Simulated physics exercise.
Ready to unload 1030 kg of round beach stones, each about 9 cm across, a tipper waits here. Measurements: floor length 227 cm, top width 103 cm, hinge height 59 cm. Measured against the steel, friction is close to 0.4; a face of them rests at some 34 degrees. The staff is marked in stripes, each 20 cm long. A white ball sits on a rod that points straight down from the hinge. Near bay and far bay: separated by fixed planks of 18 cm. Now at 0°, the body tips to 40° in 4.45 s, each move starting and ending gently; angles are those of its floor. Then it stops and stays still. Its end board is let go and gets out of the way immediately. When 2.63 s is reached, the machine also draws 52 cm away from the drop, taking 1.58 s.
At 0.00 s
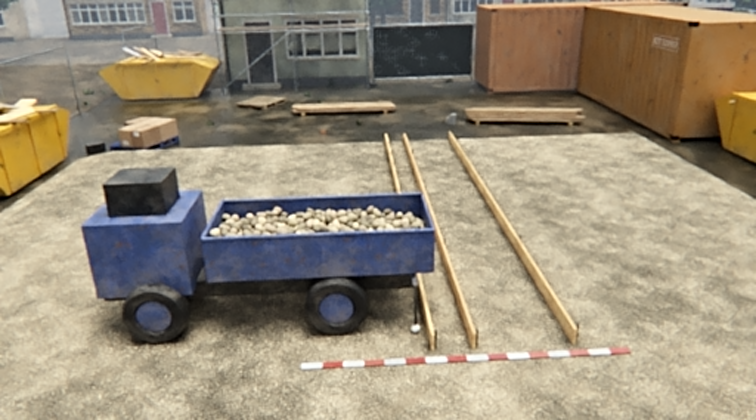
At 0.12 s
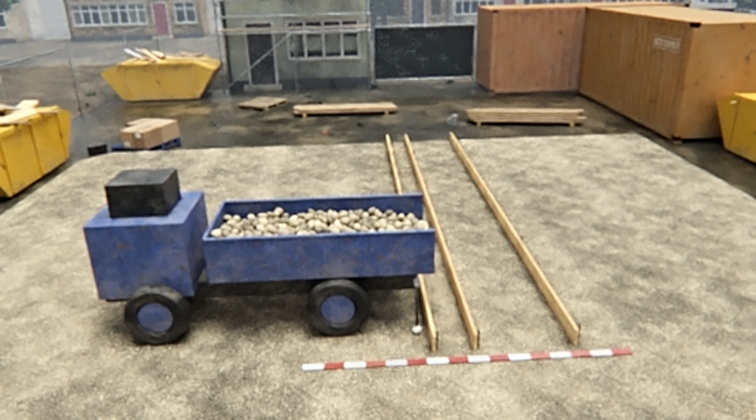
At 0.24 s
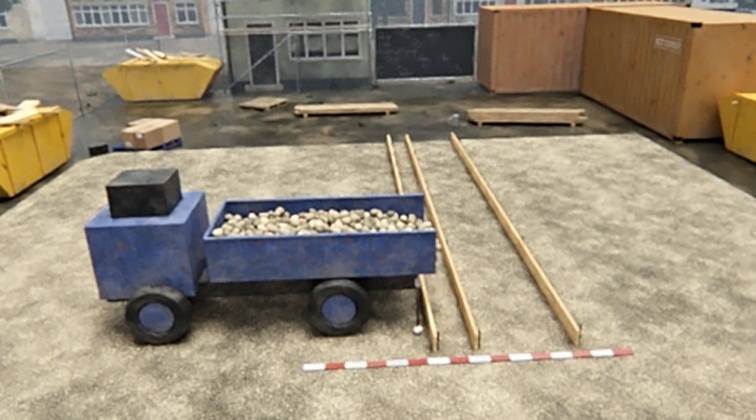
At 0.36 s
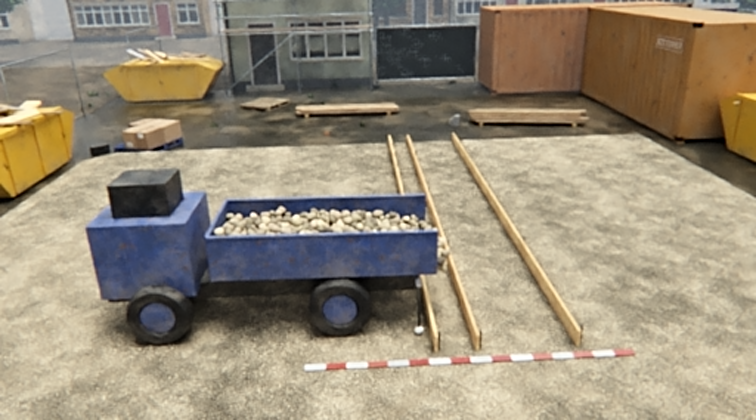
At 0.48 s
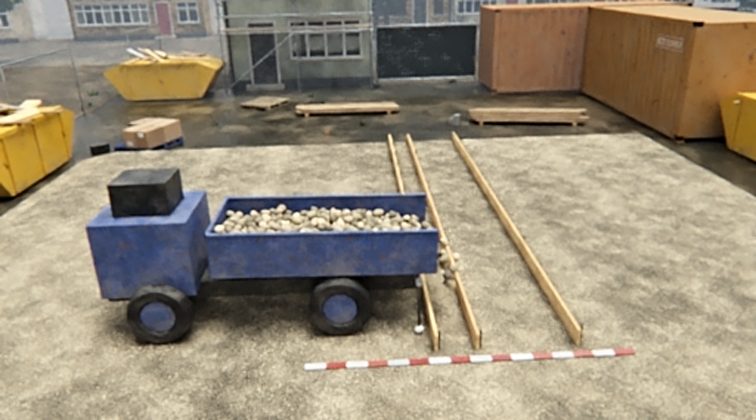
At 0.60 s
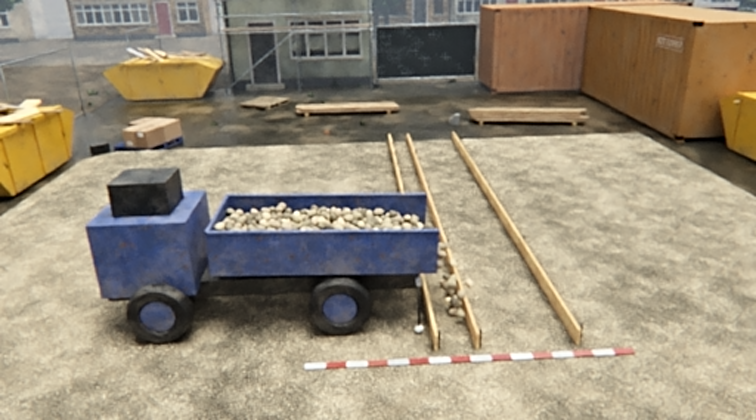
In a yard, a few round stones drop from the back of a blue truck.
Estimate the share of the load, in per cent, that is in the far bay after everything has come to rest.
50 %.
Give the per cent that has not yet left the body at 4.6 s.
I'd put it at some 0 per cent.
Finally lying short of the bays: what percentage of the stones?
Near 20 in a hundred.
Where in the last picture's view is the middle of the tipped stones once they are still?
I'd point to around (459, 293).
After 3.3 s the floor is at 34°; 30 % in the body, 3 % short of the bays, 34 % in the near bay, 33 % in the far bay; the foremost stones are at (544, 294).
After 4.6 s the floor is at 40°; 0 % in the body, 20 % short of the bays, 31 % in the near bay, 49 % in the far bay; the foremost stones are at (547, 297).
After 4.9 s the floor is at 40°; 0 % in the body, 20 % short of the bays, 31 % in the near bay, 49 % in the far bay; the foremost stones are at (547, 297).
After 7.8 s the floor is at 40°; 0 % in the body, 20 % short of the bays, 31 % in the near bay, 49 % in the far bay; the foremost stones are at (547, 297).
